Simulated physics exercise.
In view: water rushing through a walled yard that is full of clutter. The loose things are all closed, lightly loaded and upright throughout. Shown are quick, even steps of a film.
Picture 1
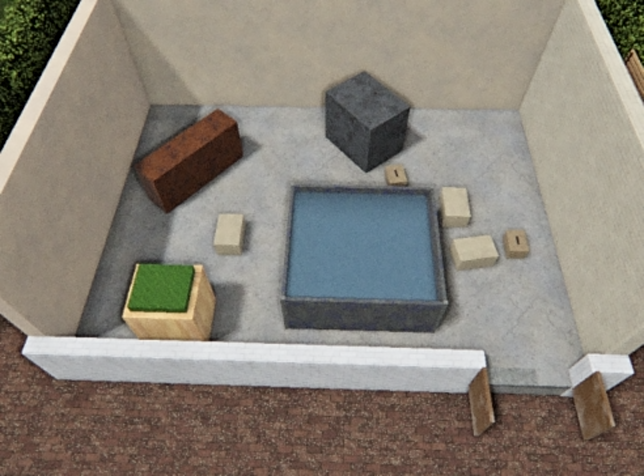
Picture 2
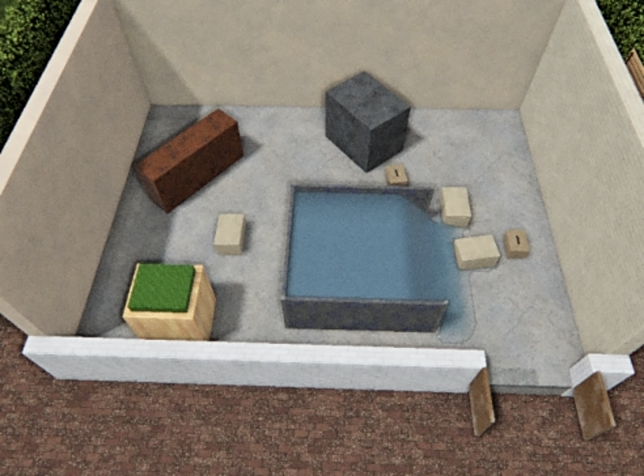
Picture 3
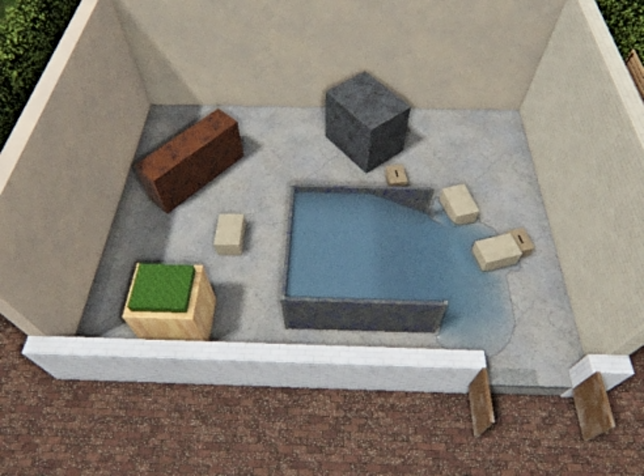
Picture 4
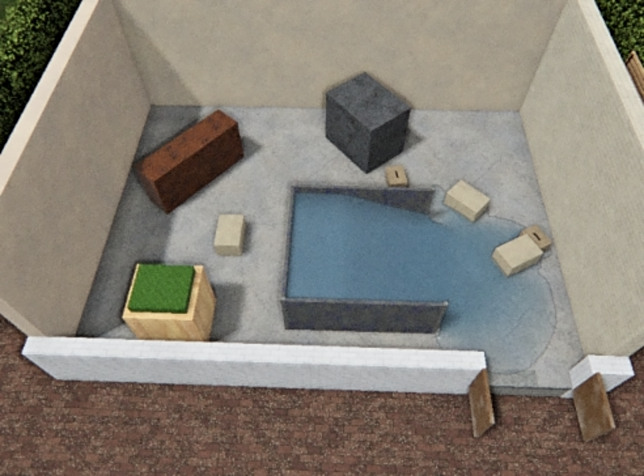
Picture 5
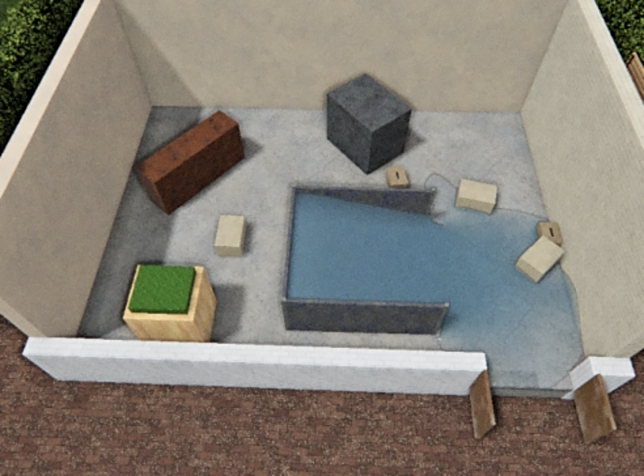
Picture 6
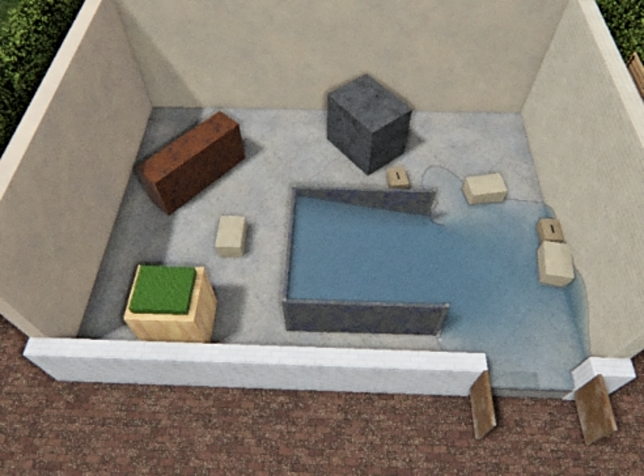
The clip shows water pouring from the right side of a square tank in a walled yard and spreading across the floor, pushing pale boxes rightward, while a dark grey block, a reddish-brown block and a green-topped crate stay put.
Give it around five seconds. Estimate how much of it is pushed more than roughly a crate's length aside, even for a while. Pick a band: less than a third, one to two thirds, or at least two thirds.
The fraction is at least two thirds of them.
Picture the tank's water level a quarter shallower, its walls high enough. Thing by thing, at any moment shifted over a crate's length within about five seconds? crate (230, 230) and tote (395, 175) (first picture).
Each in sequence - never got there, never got there.
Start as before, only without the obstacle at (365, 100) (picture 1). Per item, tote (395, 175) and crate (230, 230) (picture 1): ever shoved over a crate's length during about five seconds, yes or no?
The first remained nearby, and the second remained nearby.
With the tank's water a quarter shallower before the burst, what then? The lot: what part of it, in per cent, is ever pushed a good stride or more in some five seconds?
Around 60 in a hundred.
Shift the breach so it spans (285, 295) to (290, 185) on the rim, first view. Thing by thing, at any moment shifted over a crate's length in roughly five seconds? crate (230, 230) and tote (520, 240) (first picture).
The first one went the full length, while the second didn't get there.
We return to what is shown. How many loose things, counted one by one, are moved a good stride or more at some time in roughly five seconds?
That comes out at 4.
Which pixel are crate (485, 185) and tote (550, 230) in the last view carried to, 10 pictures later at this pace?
First object around (494, 104); second object around (523, 136).
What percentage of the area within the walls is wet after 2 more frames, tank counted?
Around 30 percent.
A moment on, 3 of 5 are well off their spots; 2 afloat.
Next, 3 of 5 are well off their spots; 3 afloat.
Later, 3 of 5 are well off their spots; 3 afloat.
In the end, 4 of 5 are well off their spots, and 4 have been at some point; 3 afloat.
